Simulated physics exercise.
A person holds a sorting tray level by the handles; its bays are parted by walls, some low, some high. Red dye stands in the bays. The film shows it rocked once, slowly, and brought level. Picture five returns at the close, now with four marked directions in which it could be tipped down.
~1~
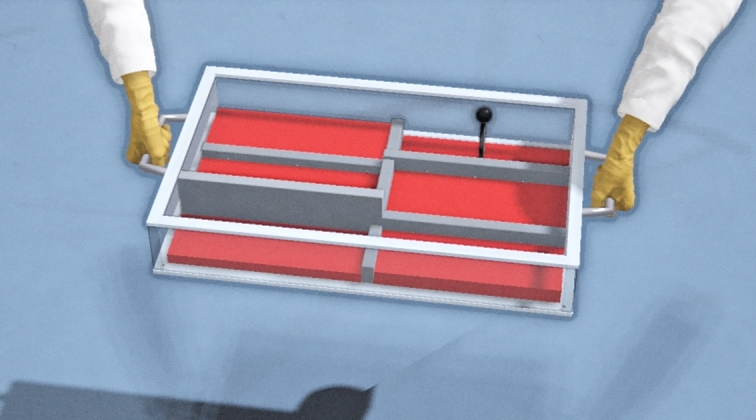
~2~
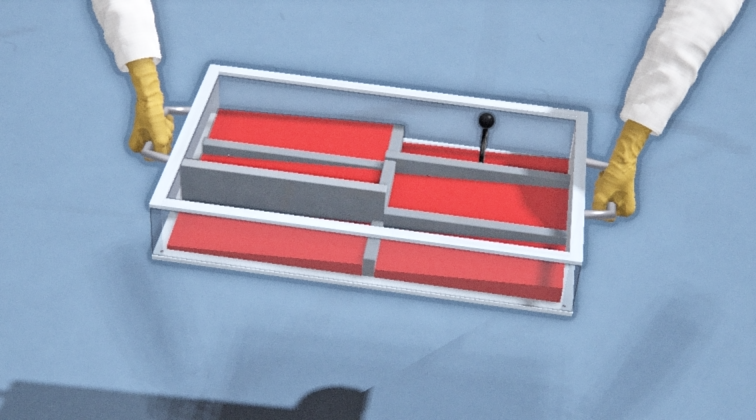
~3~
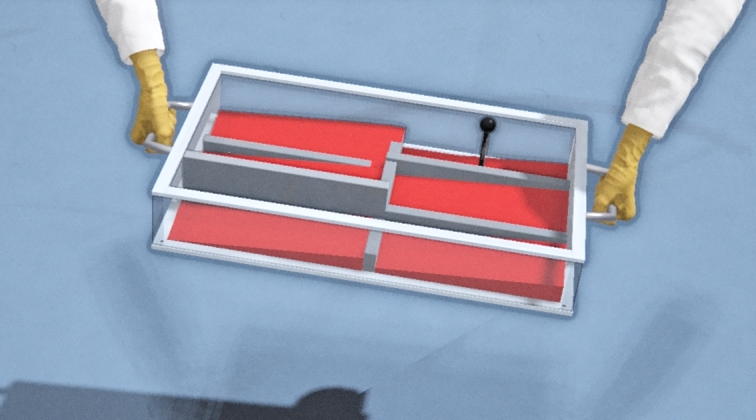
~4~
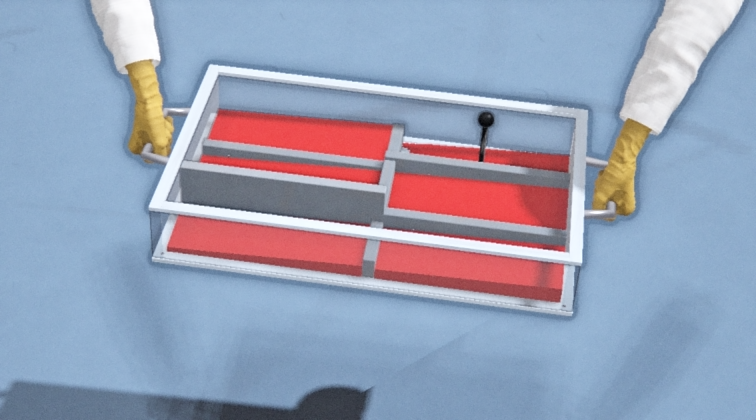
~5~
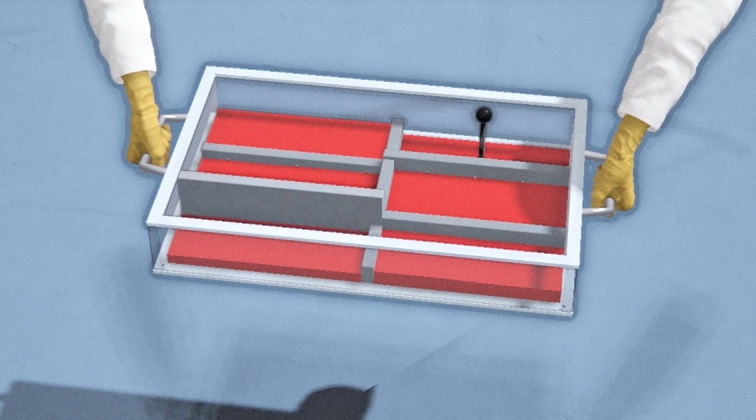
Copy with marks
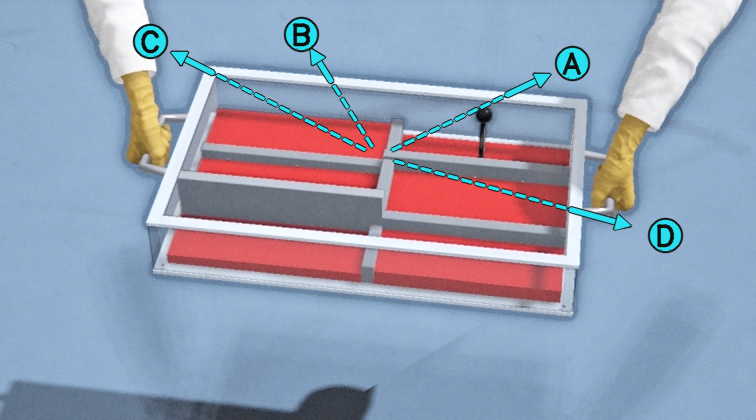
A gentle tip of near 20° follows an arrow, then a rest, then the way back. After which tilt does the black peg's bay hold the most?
The best direction is A.
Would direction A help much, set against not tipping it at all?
Yes, by a good deal.
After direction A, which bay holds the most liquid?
The back right bay.
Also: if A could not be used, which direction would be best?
The answer is D.
On the marked copy, A ends at (545, 76); B ends at (313, 53); C ends at (176, 54); D ends at (625, 224).
With A, about 31 % of the liquid ends in the peg's bay; about 12 % goes over the rim.
With B, about 5 % of the liquid ends in the peg's bay; nothing spills.
With C, about 4 % of the liquid ends in the peg's bay; nothing spills.
With D, about 19 % of the liquid ends in the peg's bay; nothing spills.
